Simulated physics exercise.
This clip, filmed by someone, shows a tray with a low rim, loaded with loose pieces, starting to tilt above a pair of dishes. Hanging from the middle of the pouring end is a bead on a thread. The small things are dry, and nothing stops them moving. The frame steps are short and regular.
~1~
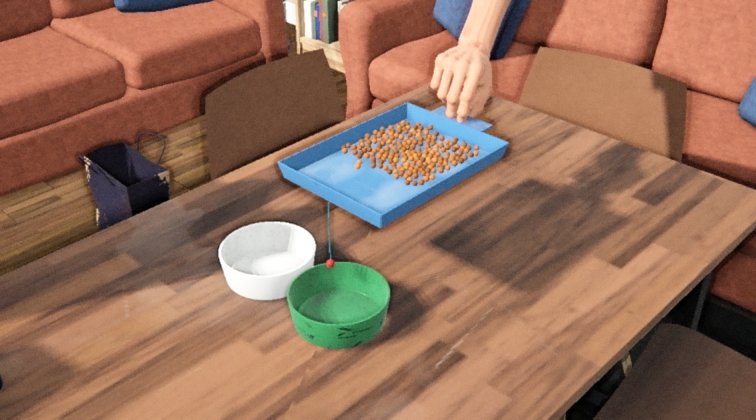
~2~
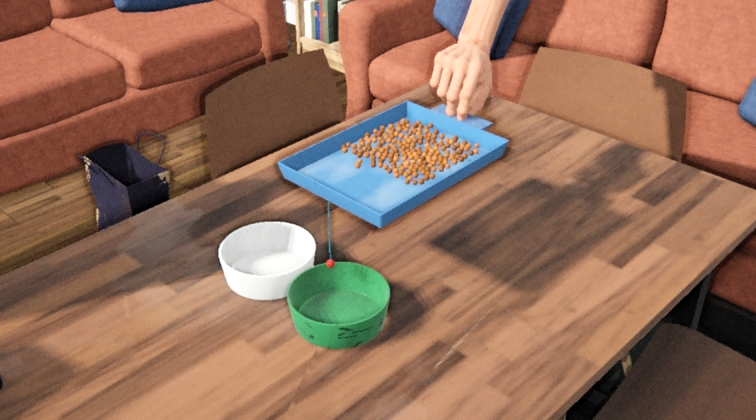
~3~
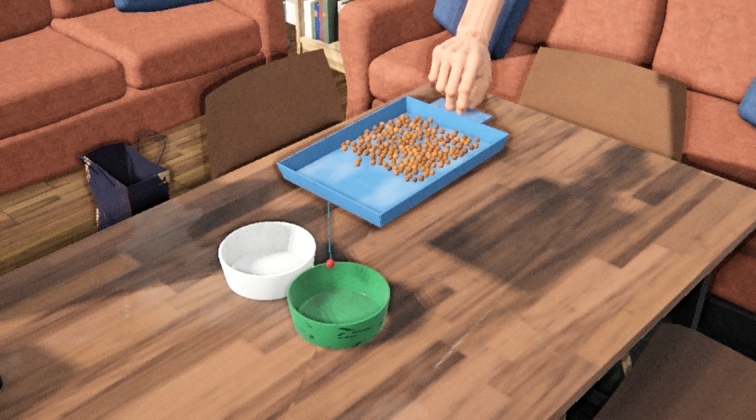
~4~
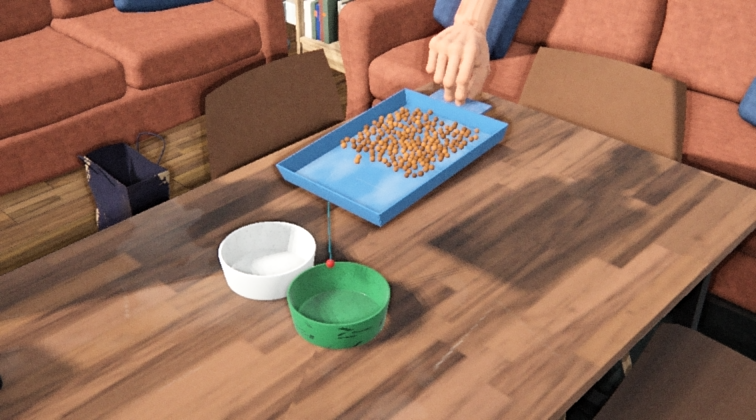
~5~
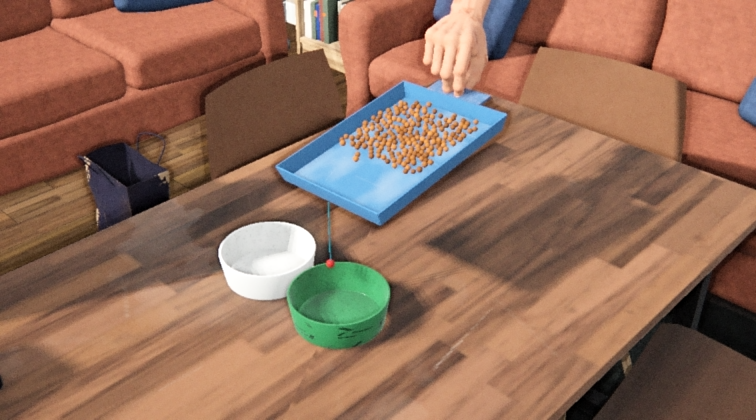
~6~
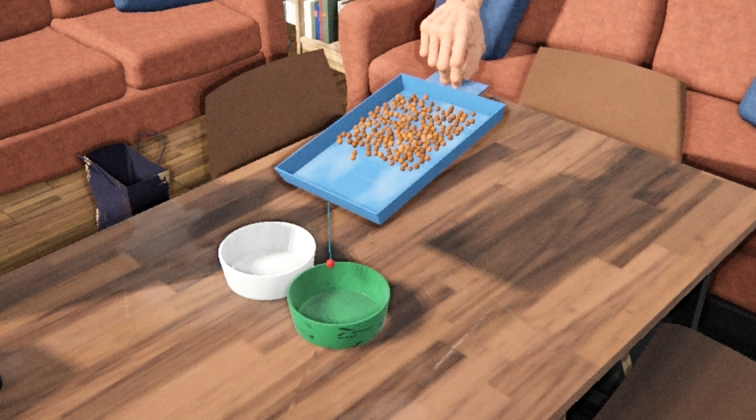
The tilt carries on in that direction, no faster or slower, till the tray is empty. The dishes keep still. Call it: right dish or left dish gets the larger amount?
Left dish.
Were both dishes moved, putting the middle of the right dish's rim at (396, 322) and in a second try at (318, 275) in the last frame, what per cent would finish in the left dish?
The first try yields 60% and the second yields 30%.
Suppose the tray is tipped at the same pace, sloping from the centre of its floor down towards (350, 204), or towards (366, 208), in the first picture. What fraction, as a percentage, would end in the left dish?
Around 0 per cent first, around 0 per cent next.
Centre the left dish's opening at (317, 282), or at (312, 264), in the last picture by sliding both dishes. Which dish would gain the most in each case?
Try 1 - the dish at left; try 2 - the dish at left.
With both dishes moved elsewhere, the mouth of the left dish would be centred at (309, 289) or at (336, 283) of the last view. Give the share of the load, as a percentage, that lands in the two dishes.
Roughly 40 % and then 20 %.
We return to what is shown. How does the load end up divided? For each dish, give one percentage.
I'd say the left dish holds some 70 % and the right dish some 10 %.
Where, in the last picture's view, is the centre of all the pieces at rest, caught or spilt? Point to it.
Roughly at pixel (264, 277).
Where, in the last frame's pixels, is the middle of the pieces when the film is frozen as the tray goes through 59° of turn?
Roughly (310, 179).
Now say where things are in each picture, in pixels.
The first frame shows corners of the pouring end (284, 162) and (381, 212), level; middle of the load (412, 149), cereal balls; left dish (231, 280); right dish (302, 327); bead on its thread (331, 264).
The second frame shows corners of the pouring end (284, 162) and (380, 211), level; middle of the load (412, 148).
The third frame shows corners of the pouring end (283, 163) and (380, 211), tipped barely, lowest at the left corner; middle of the load (412, 144).
The fourth frame shows corners of the pouring end (282, 164) and (379, 210), tipped a little, lowest at the left corner; middle of the load (411, 138).
The fifth frame shows corners of the pouring end (282, 165) and (378, 210), tipped a little, lowest at the left corner; middle of the load (410, 133).
The sixth frame shows corners of the pouring end (281, 167) and (376, 210), tipped a little, lowest at the left corner; middle of the load (409, 132); left dish (231, 280); right dish (302, 327).
Just after the last frame, tray tipped steeply; almost all on the tray; just a few in the left dish; just a few outside both; just a few in the air.
A moment on, tray tipped right over; roughly a third on the tray; about a tenth in the right dish; roughly a quarter in the left dish; about a tenth outside both; roughly a quarter in the air.
Further on, tray tipped past a quarter turn; about a tenth in the right dish; roughly two thirds in the left dish; about a tenth outside both.
When it is over, tray tipped past a quarter turn; about a tenth in the right dish; roughly two thirds in the left dish; about a tenth outside both.
